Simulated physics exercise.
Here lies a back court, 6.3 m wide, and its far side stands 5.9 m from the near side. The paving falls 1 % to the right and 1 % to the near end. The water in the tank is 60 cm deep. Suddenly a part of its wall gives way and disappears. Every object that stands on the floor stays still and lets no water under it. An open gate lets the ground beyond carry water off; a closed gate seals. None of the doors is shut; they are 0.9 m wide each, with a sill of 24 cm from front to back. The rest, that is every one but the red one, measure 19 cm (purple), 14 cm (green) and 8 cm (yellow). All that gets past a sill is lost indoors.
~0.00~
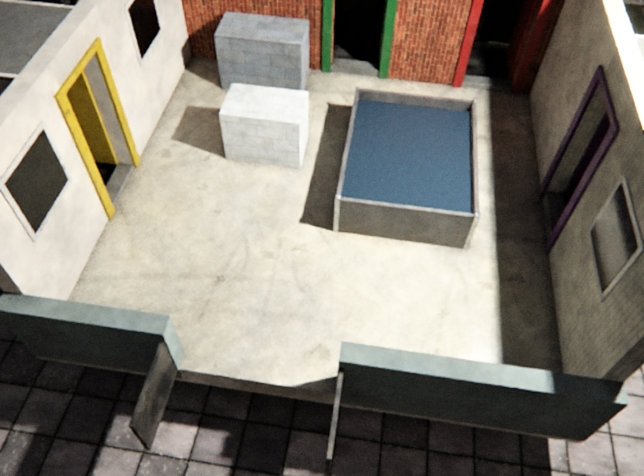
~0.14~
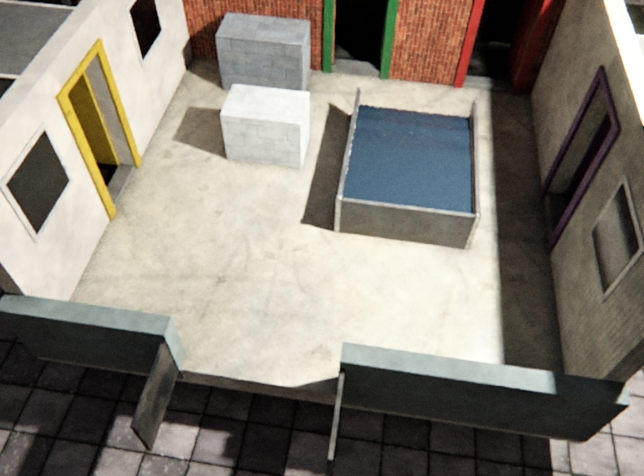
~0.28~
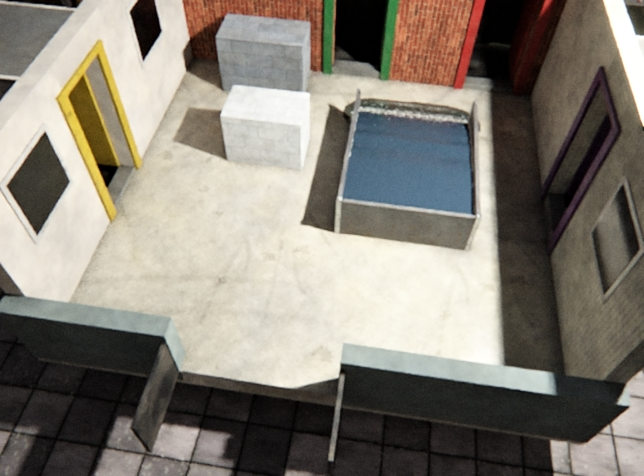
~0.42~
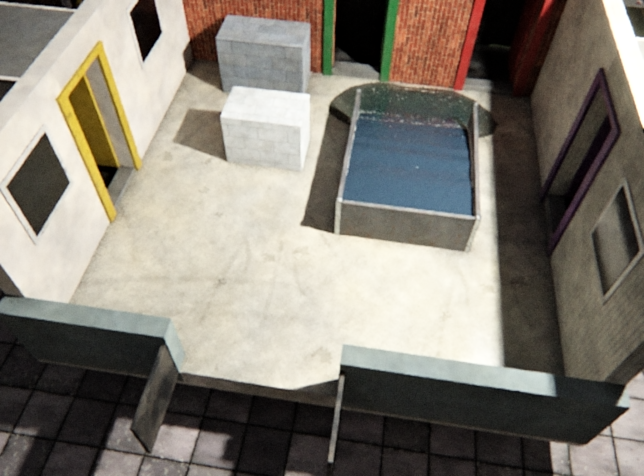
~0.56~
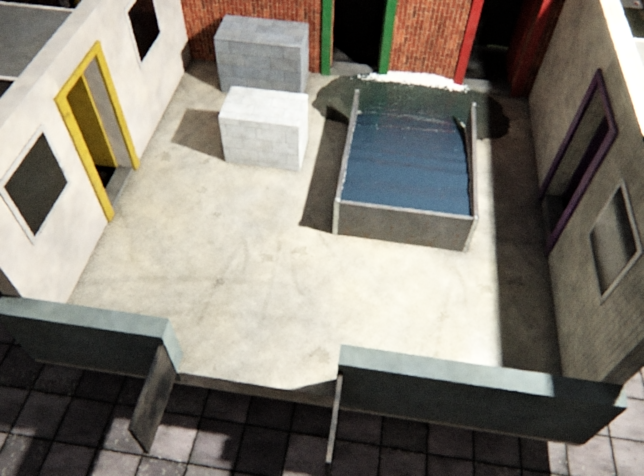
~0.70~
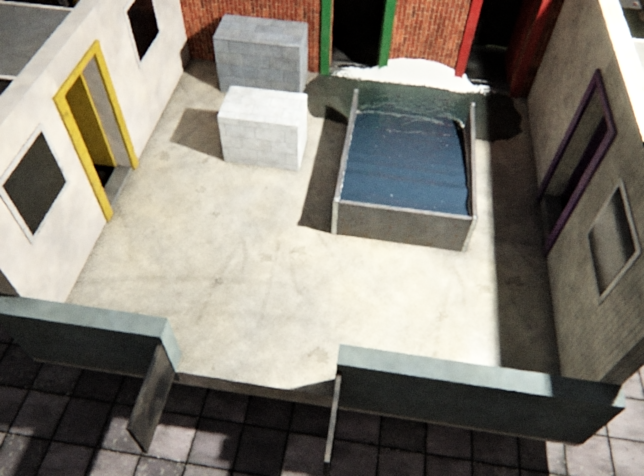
A walled back court with pale paving is seen from high above its near side, the view staying almost still. A yellow-framed door stands on the left, green and red ones in the brick far wall, a purple one on the right, with two grey blocks beside a tank of blue water. The tank's far wall vanishes, and water pours out, spreading in a foaming fan to the brick wall and red door.
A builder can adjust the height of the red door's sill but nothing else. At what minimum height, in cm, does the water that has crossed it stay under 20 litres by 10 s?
From about 26 cm.
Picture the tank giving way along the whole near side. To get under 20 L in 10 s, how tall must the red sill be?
It needs to be about 17 cm high.
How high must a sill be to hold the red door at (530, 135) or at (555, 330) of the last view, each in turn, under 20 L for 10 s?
24 and 11.0 cm.
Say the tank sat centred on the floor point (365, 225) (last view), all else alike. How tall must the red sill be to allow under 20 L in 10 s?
21 cm or thereabouts.
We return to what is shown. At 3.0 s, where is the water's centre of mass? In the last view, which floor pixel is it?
Around (400, 136).
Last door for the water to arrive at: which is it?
Last: Yellow.
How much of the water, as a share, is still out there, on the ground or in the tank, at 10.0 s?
Roughly 78 per cent of the water.
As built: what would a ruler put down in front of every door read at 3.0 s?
Door by door, in centimetres - purple 5, green 23, red 24, yellow 0.
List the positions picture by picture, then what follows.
In the first frame, the tank at (411, 150) is whole and still, 60 cm deep; the red door at (501, 40) is dry.
In the second frame, the front is at a hidden place, 0.2 m from the gap on the far side; 0.3 m2 of floor is wet, 60 cm left at the back.
In the third frame, the gap is on the far side, the front 0.7 m out at a hidden place; the back of the tank holds 60 cm.
In the fourth frame, the front is at (376, 86), 1.1 m from the gap on the far side; 2.6 m2 of floor is wet, 60 cm left at the back.
In the fifth frame, water pours out on the far side and has run 1.4 m, to (379, 72); about 9 cm deep outside, 60 cm at the back.
In the sixth frame, the front is at (502, 95), 1.5 m from the gap on the far side; 3.9 m2 of floor is wet, 59 cm left at the back; water is at the red door at (499, 44).
After 1.4 s water covers 15 % of the floor, deepest (42 cm) near (409, 88); 22 cm at the red door, 18 litres in over its 10 cm sill.
After 3.0 s water covers 40 % of the floor, deepest (33 cm) near (519, 101); 24 cm at the red door, 132 litres in over its 10 cm sill.
After 10.0 s water covers 95 % of the floor, deepest (12 cm) near (520, 406); 7 cm at the red door, 222 litres in over its 10 cm sill.
At the red door as built, the water arrived by 0.7 s and peaked near 27 cm at 2.2 s.
With a sill of 22.5 cm, 43 litres would have come in within the 10 s; with 30.5 cm, 8 litres. So under 20 litres takes about 26 cm.
